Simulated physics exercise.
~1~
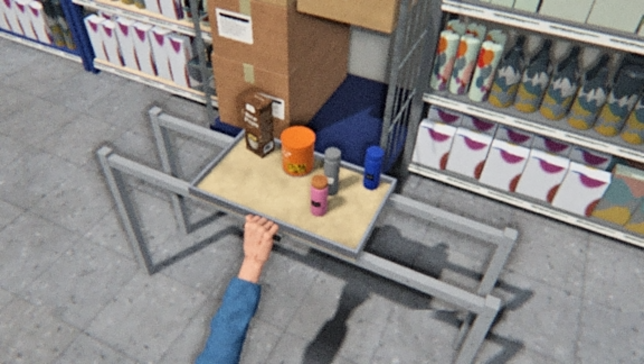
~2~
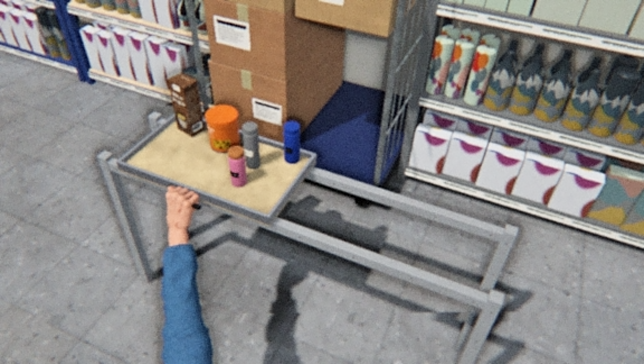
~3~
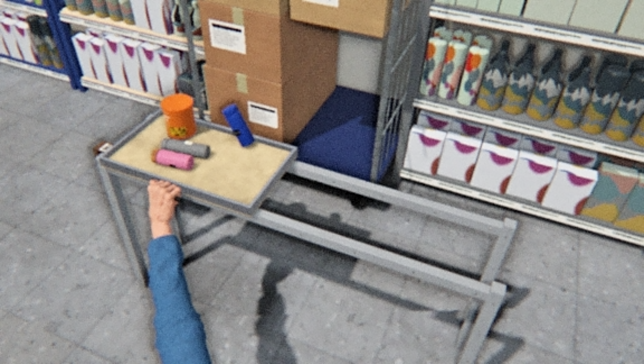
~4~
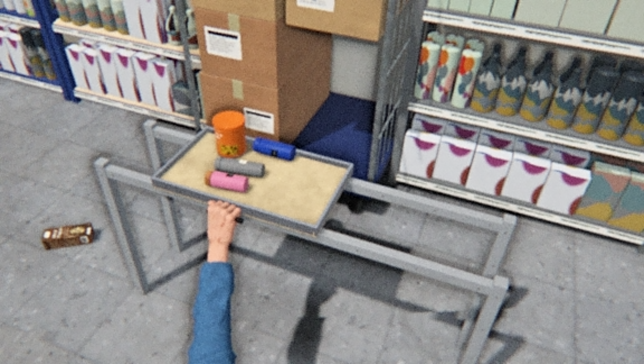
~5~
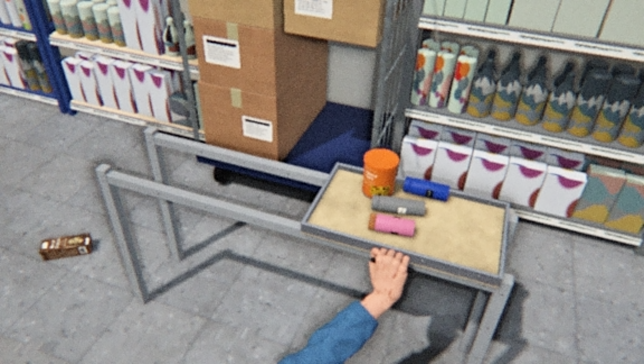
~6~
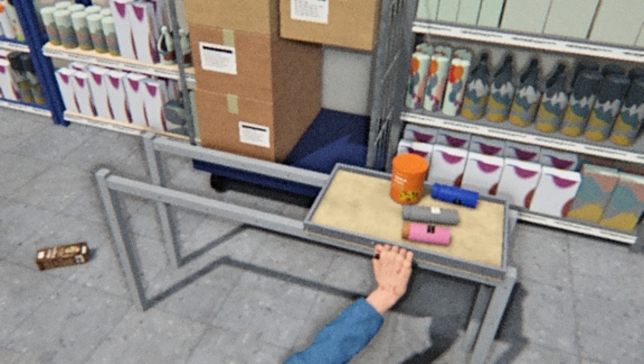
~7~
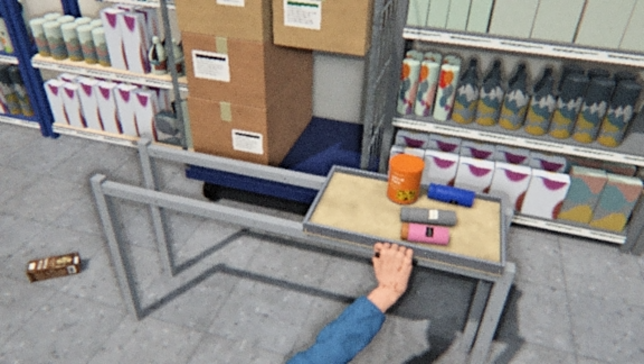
To begin with, a hand holds the front edge of a sand-coloured tray on a grey metal frame in a store aisle, with a brown carton, an orange tin and pink, grey and blue shakers standing on it. The hand moves the tray left, everything still upright. At the left end, the carton drops off and the three shakers topple, while the tin stays standing. The tray then travels right to the far end, leaving the carton on the floor. Finally, the tray rests there with the upright tin and three fallen shakers aboard.
